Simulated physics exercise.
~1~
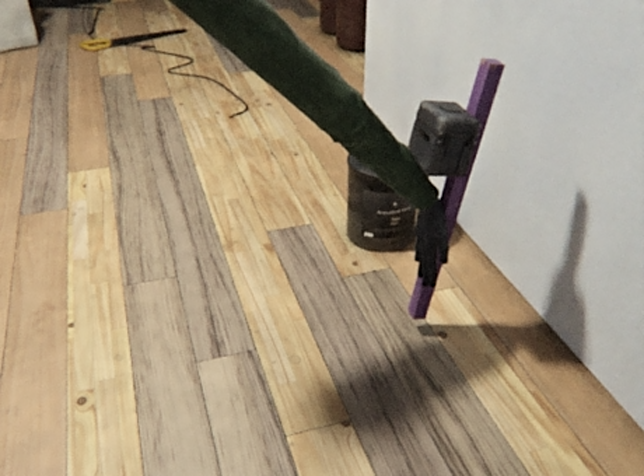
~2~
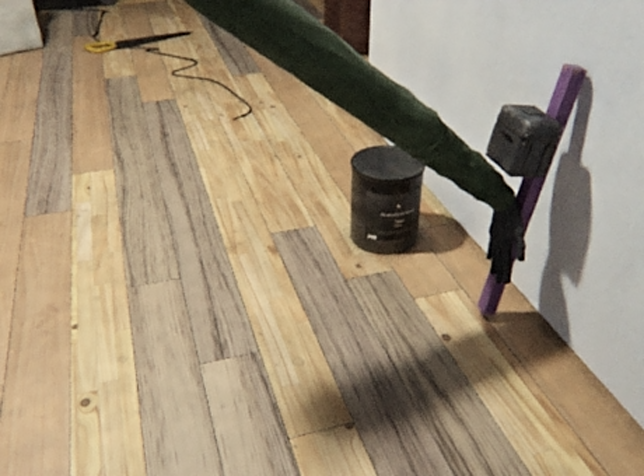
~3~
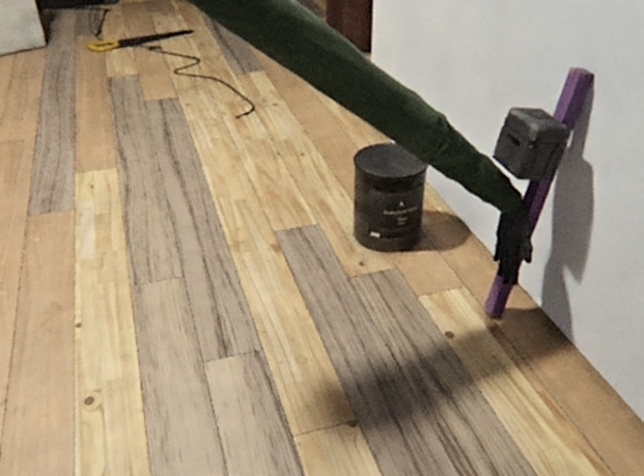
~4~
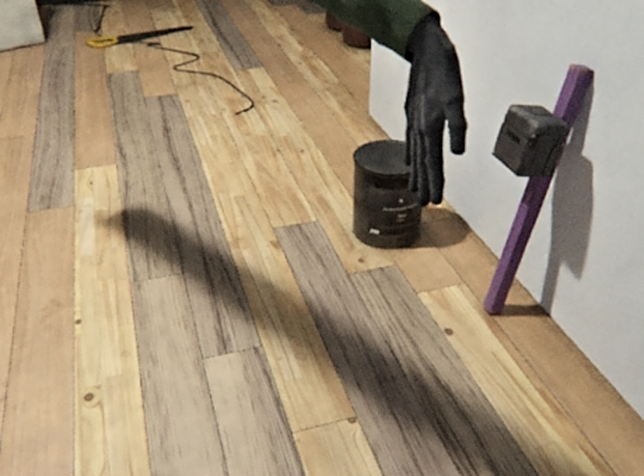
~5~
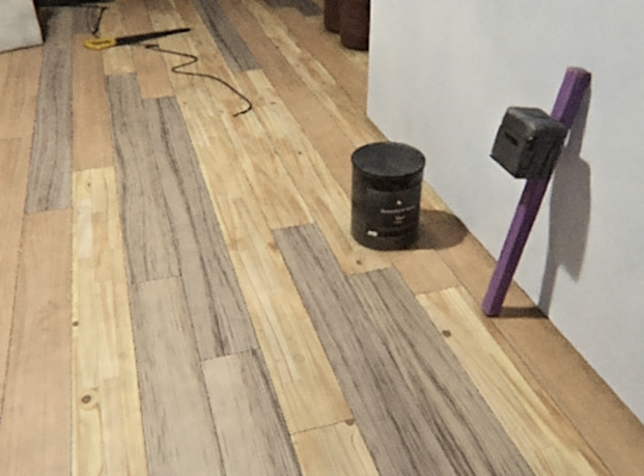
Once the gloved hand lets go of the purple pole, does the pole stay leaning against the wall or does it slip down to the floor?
The purple pole stays leaning against the wall after the hand lets go and draws away.
